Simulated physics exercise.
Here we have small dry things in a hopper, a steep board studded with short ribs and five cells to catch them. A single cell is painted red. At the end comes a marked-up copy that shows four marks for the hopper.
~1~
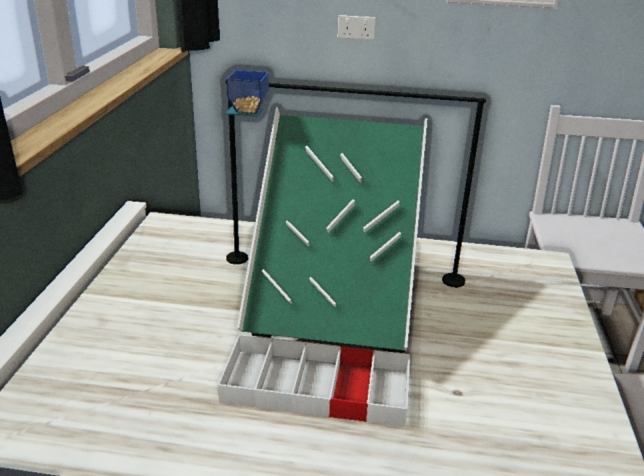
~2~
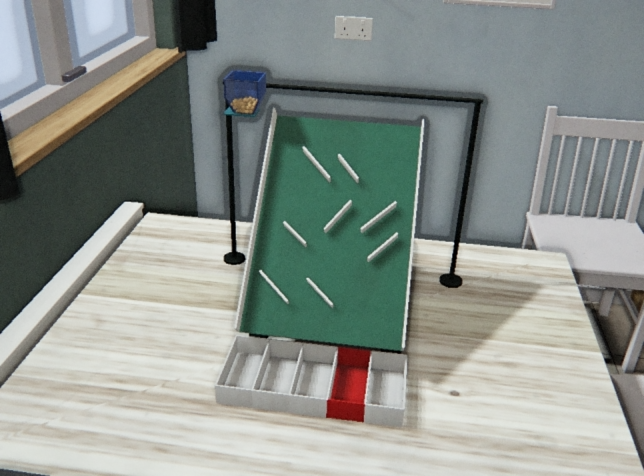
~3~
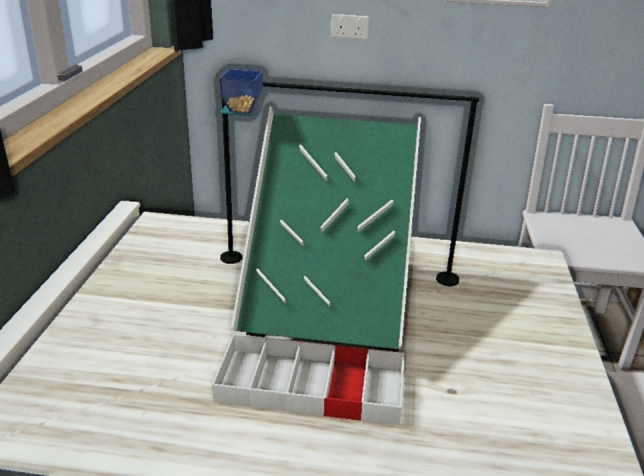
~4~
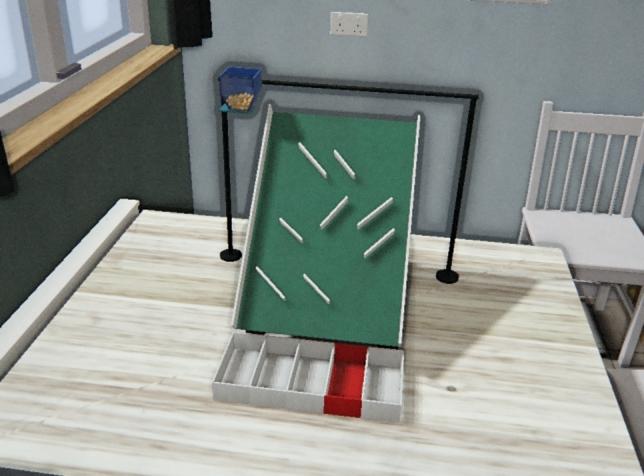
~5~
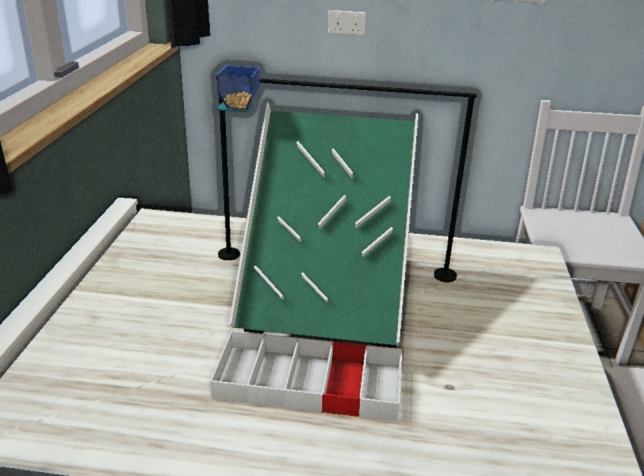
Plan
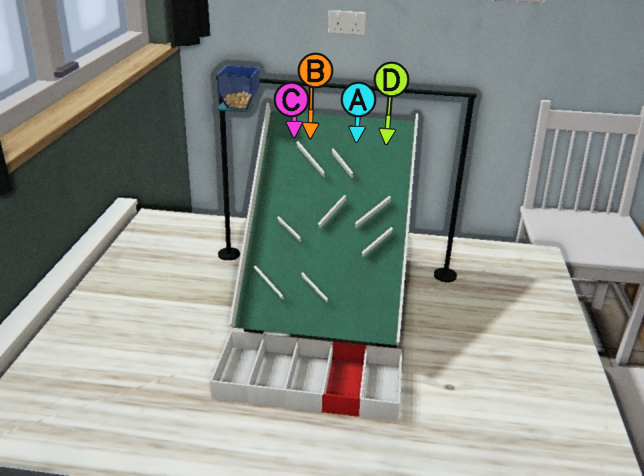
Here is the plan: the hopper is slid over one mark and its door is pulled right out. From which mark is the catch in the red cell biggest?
Use mark A.
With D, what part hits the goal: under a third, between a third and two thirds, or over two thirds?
Mark D gives between a third and two thirds.
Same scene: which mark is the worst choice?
C.
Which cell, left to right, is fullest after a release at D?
The fourth from the left.
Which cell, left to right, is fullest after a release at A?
The fourth from the left.
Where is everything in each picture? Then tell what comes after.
Hopper at (249, 103), dried chickpeas, door shut, in the first picture.
Ribs (303, 147) to (330, 178), (339, 154) to (358, 178), (324, 229) to (351, 200), in the second picture.
Ribs (358, 227) to (393, 200), (281, 220) to (302, 242), (365, 256) to (394, 231), in the third picture.
Ribs (257, 267) to (284, 298), (304, 274) to (329, 301), in the fourth picture.
Red cell at (341, 404), number 4 of 5 from the left, in the fifth picture.
On the marked copy, mark A meets the board at (356, 136); mark B meets the board at (310, 132); mark C meets the board at (294, 131); mark D meets the board at (386, 138).
With A, most in the red cell, a small part in other cells.
With B, about half in the red cell, about half in other cells, a stray few held on the board.
With C, a small part in the red cell, most in other cells, a stray few held on the board, a stray few outside the box.
With D, about half in the red cell, about a third in other cells, a small part outside the box.
